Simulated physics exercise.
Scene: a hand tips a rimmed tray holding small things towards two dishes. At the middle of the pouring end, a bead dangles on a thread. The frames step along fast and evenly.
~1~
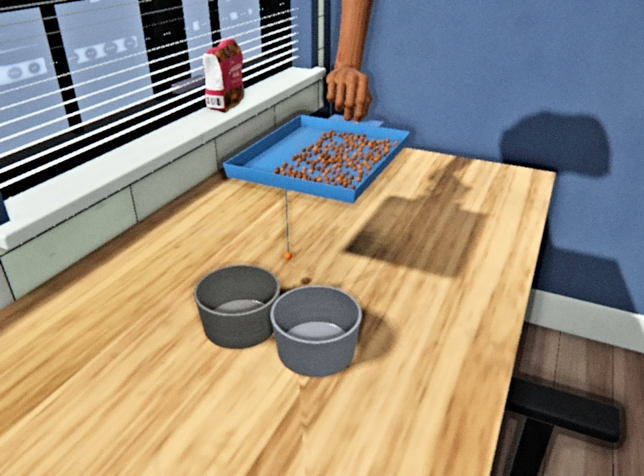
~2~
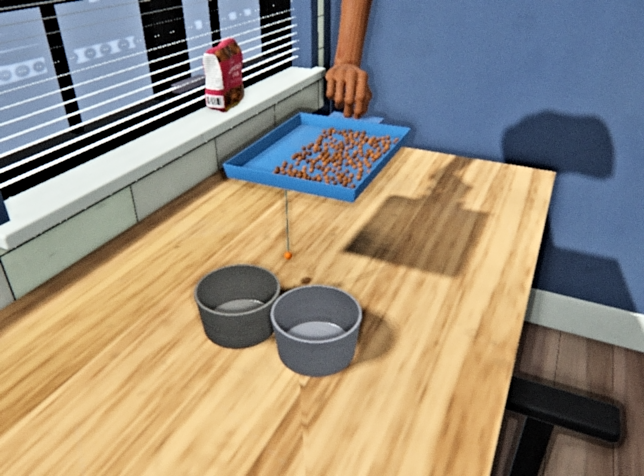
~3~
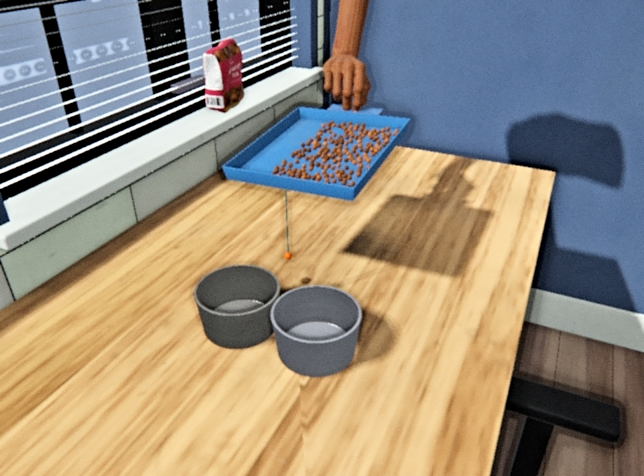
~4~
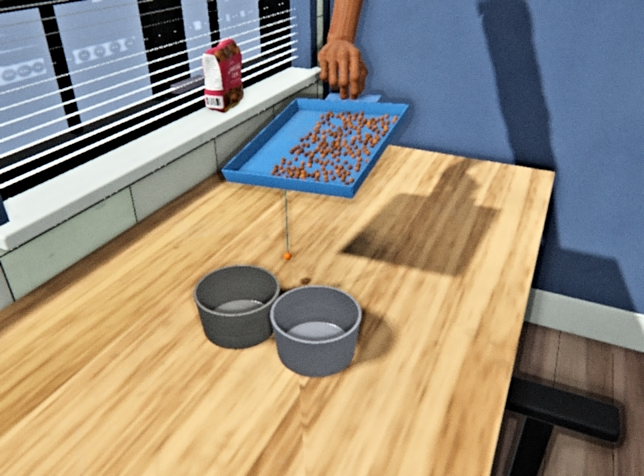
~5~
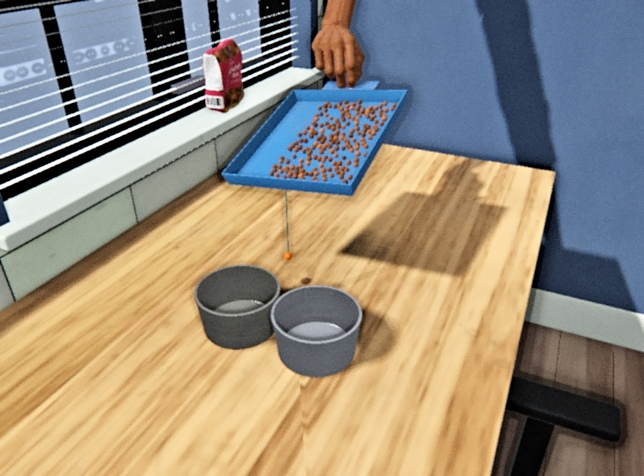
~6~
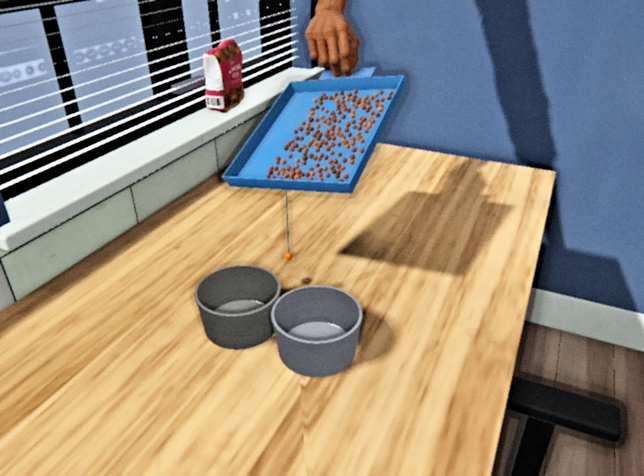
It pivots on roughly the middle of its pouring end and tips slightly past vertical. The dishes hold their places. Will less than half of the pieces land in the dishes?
Yes, only a minority lands there.
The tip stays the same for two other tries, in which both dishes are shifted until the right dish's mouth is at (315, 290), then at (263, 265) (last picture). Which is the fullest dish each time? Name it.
Well, first the one further left, then the one further right.
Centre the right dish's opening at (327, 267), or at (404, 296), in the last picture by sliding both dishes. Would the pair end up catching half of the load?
Result, first setup: The bulk; second setup: The minor share.
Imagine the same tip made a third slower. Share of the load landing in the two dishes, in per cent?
Around 30 percent.
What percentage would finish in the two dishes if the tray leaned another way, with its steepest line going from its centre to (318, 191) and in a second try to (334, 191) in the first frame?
Lab note: Try one about 30 %, try two 20 %.
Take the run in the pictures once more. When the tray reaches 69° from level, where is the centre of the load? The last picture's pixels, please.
The middle of the load sits near (253, 182).
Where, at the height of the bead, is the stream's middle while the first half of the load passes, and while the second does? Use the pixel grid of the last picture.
First half (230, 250); second half (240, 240).
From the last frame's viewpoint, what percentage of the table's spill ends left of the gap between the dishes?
About 90 percent of the spill.
Just after the last frame, tray tipped steeply; the larger part on the tray; just a few in the left dish; just a few outside both; about a tenth in the air.
A moment on, tray tipped past a quarter turn; roughly a quarter on the tray; about a tenth in the left dish; roughly a third outside both; roughly a quarter in the air.
Further on, tray tipped past a quarter turn; roughly a quarter in the left dish; the larger part outside both.
When it is over, tray tipped past a quarter turn; not one in the right dish; roughly a quarter in the left dish; the larger part outside both.
